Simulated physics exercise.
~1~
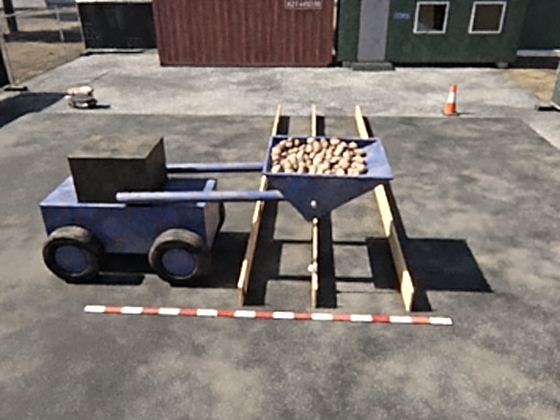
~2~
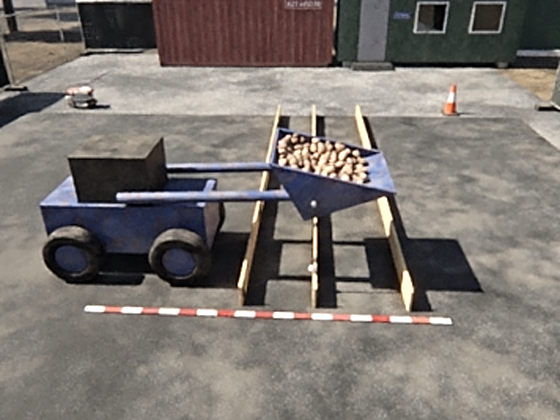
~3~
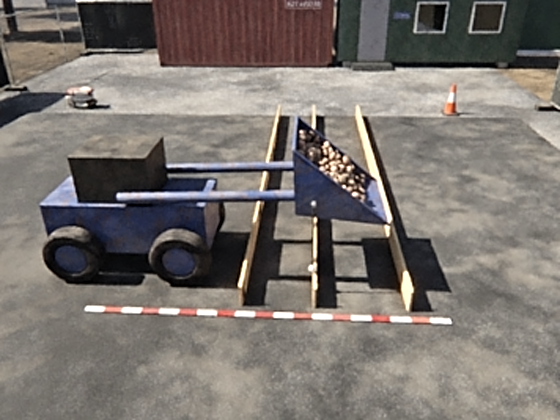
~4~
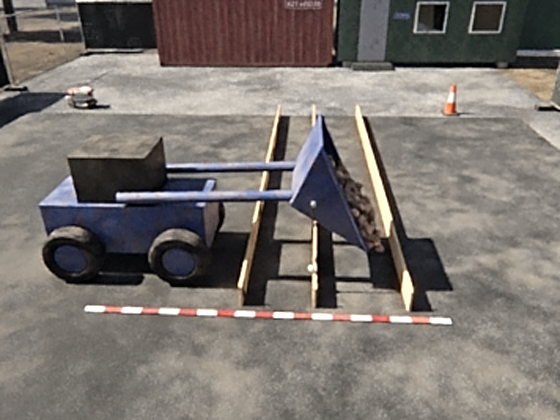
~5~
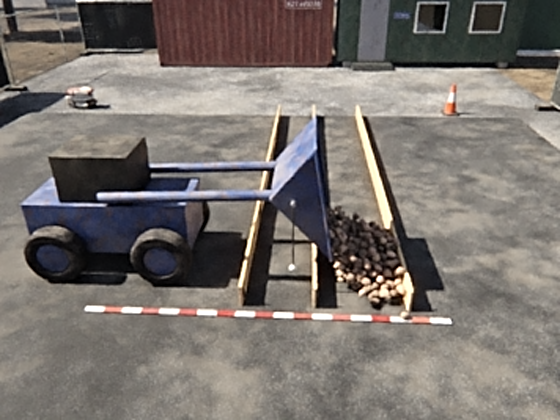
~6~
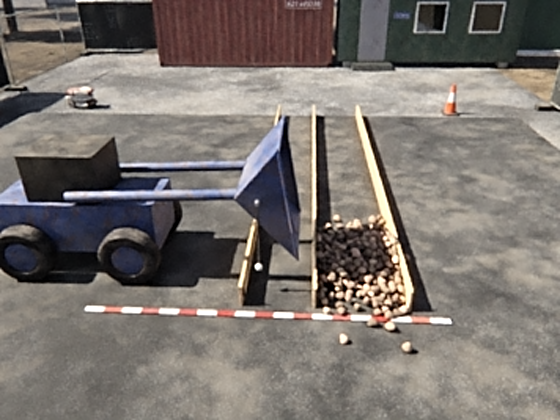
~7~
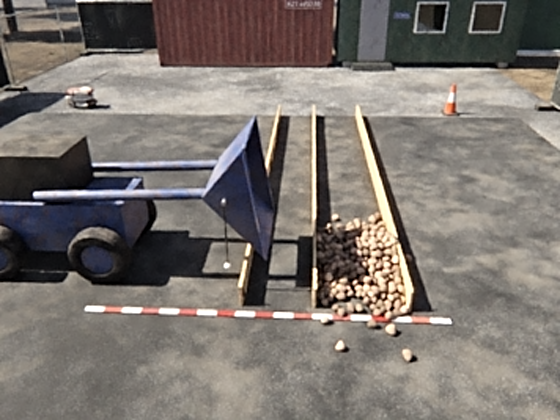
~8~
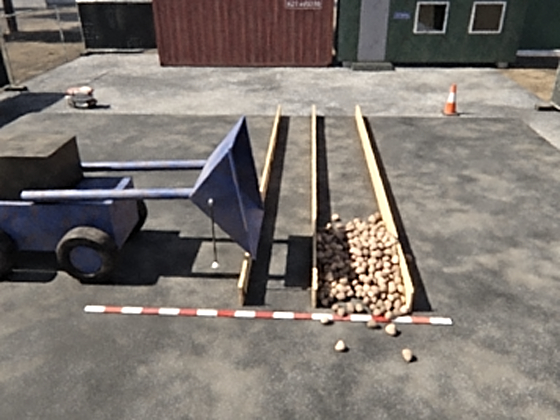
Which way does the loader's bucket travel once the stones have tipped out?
The bucket moves to the left, staying tipped as the loader backs away from the pile of stones.
A blue loader tips its bucket, drops stones between boards, and backs away left.
